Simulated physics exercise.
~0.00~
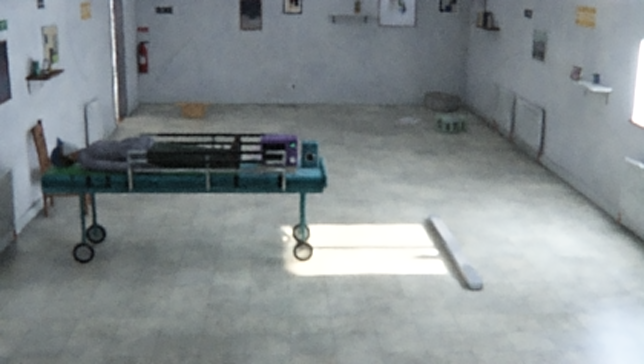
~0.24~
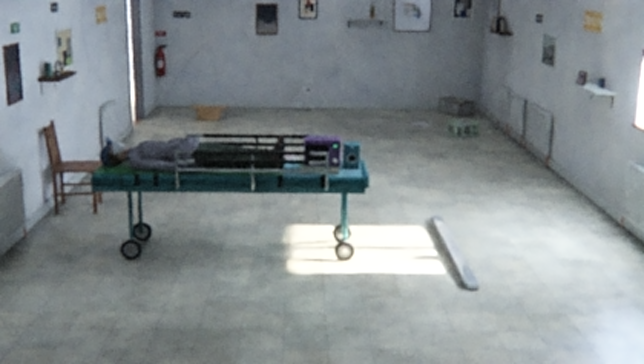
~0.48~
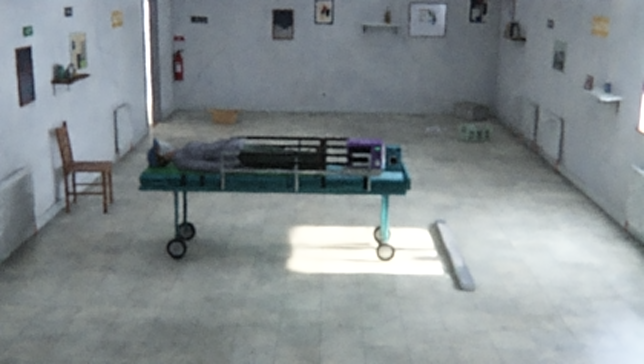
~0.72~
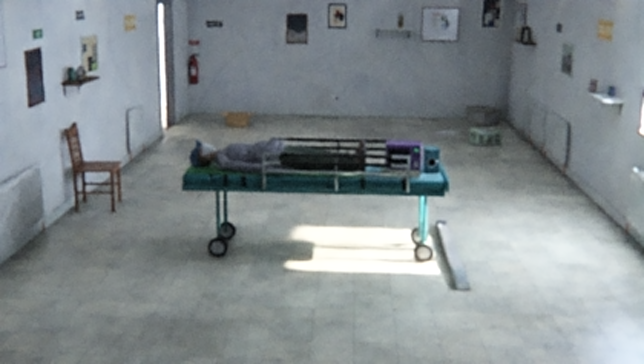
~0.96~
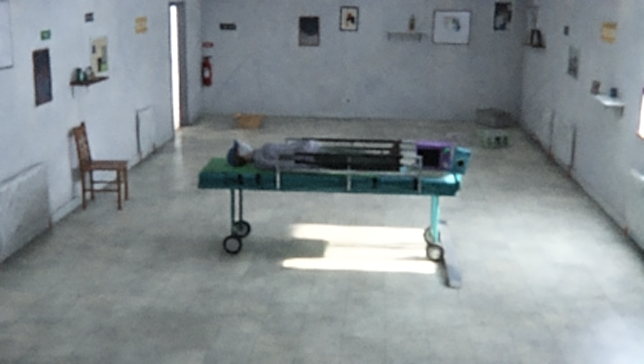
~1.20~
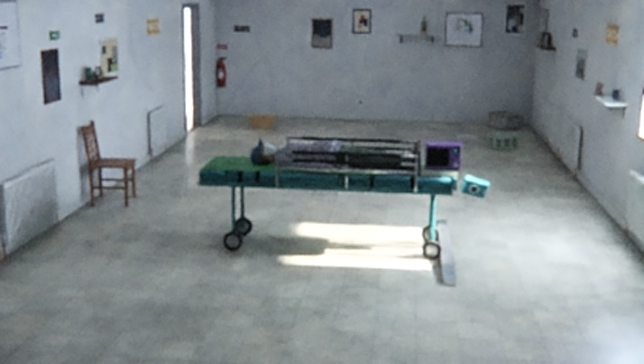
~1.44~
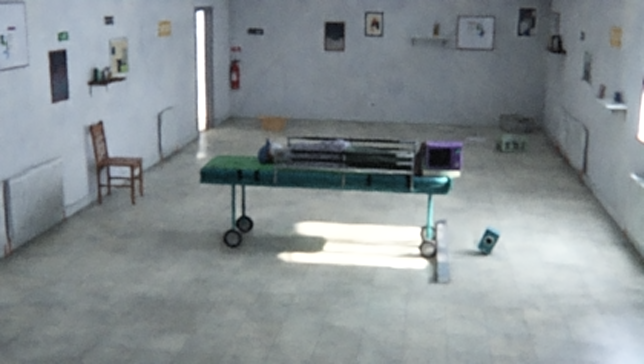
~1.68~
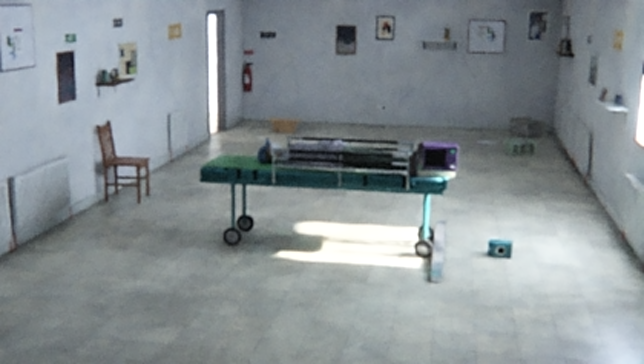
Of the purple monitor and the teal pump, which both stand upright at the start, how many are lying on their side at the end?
One of them is lying on its side at the end, the teal pump. The purple monitor is still upright on the stretcher.
At first, a teal wheeled stretcher carrying a lying person, a purple monitor and a small teal pump rolls to the right across a bare room toward a low grey sill on the floor. Its leading wheels reach the sill and it stops, staying level. The person and the monitor slide a little farther toward the right end, while the pump tips and goes over the edge. It tumbles down to the floor, turning over as it drops. At the end, the pump lies on its side beyond the sill, while the person and the upright monitor remain aboard the still stretcher.
